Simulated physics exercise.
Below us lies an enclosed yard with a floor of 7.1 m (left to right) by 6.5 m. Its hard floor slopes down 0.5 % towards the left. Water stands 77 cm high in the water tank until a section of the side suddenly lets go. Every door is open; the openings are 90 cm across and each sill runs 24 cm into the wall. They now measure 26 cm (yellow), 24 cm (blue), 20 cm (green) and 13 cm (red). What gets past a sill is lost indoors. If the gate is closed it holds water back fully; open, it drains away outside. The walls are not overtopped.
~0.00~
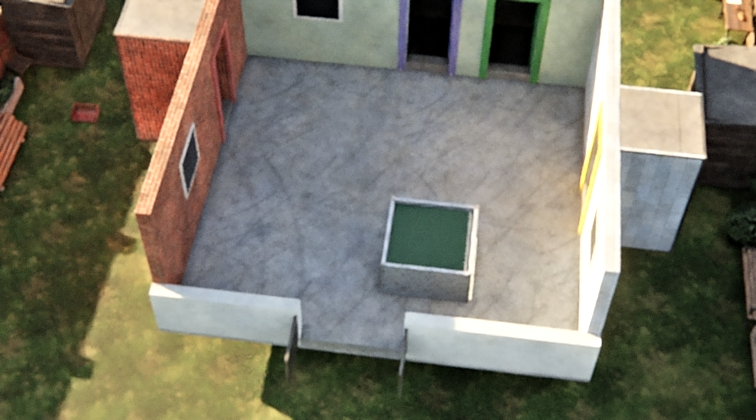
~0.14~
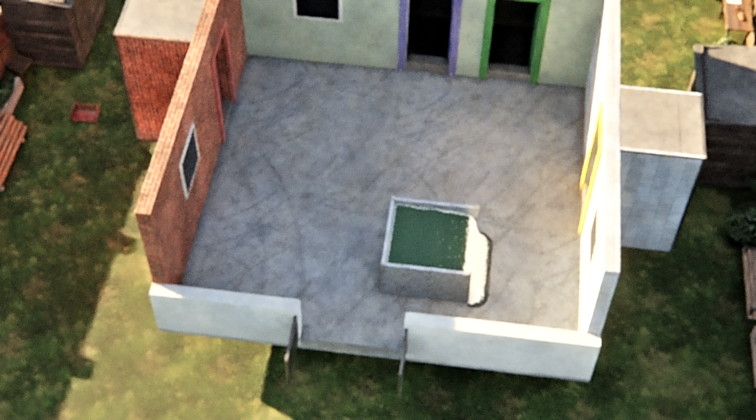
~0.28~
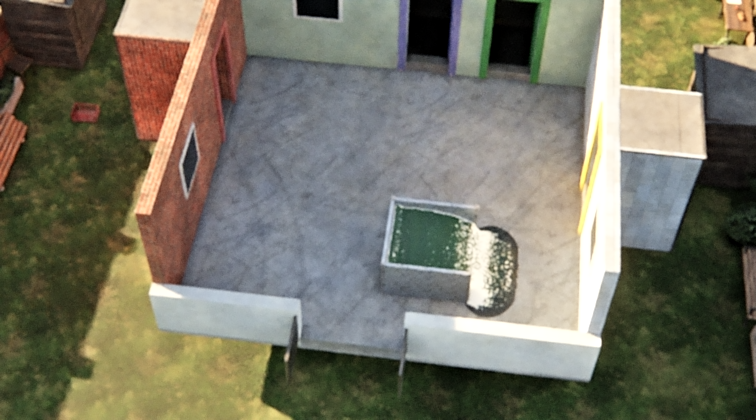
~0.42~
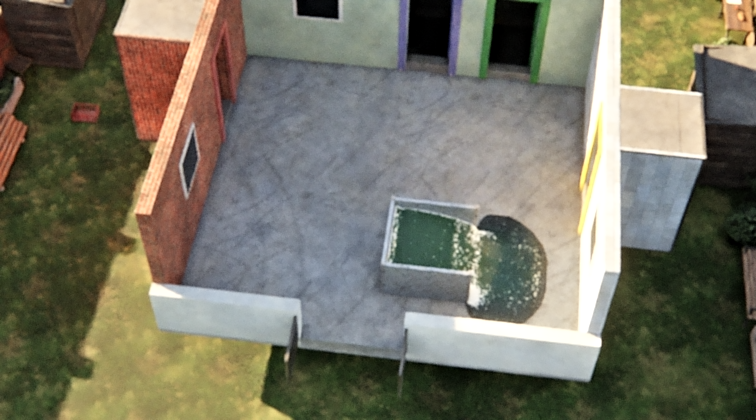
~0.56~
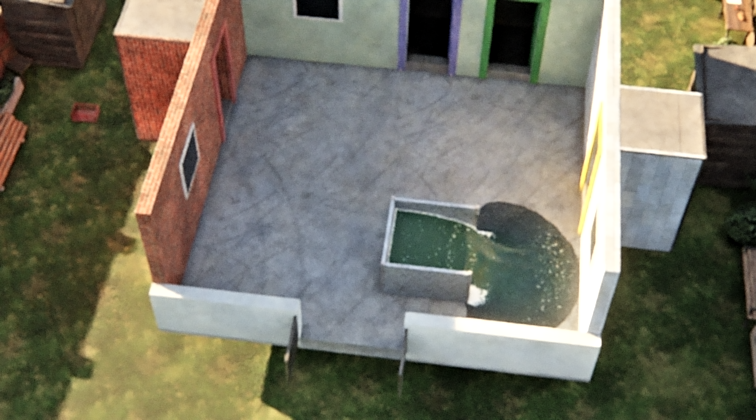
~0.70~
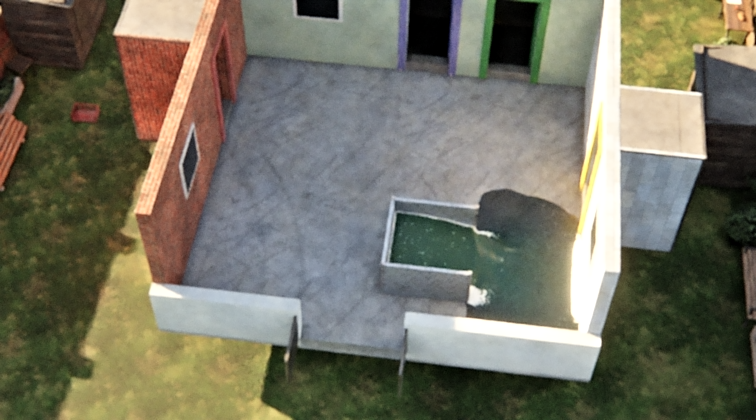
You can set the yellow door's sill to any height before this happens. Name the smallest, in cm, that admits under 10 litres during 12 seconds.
At least 16 cm or so.
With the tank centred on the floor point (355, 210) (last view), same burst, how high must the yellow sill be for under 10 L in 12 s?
Some 24 cm.
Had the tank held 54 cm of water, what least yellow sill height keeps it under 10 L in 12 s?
Then roughly 10.0 cm.
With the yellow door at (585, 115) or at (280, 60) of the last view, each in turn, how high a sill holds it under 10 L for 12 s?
Roughly 7.0 and 5.0 cm.
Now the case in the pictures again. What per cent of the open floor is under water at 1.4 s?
Near 15 per cent is wet.
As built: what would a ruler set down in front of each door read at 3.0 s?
Depths in cm: Yellow 11, blue 0, green 13, red 0.
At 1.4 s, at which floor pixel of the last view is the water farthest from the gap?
At about (580, 159).
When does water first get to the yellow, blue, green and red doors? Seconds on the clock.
Arrival: Yellow 0.8 s, blue 3.4 s, green 2.6 s, red 7.0 s.
After 1.4 s water covers 15 % of the floor, deepest (45 cm) near (575, 348); 20 cm at the yellow door, 0 litres in over its 26 cm sill.
After 3.0 s water covers 35 % of the floor, deepest (21 cm) near (573, 93); 11 cm at the yellow door, 0 litres in over its 26 cm sill.
After 12.0 s water covers 90 % of the floor, deepest (8 cm) near (248, 55); 2 cm at the yellow door, 0 litres in over its 26 cm sill.
At the yellow door as built, the water arrived by 0.9 s and peaked near 21 cm at 1.6 s.
Run again over the same 12 s with other heights there, 18 litres in over 13.5 cm, 3 litres over 19 cm. The limit of 10 litres is kept from about 16 cm up.
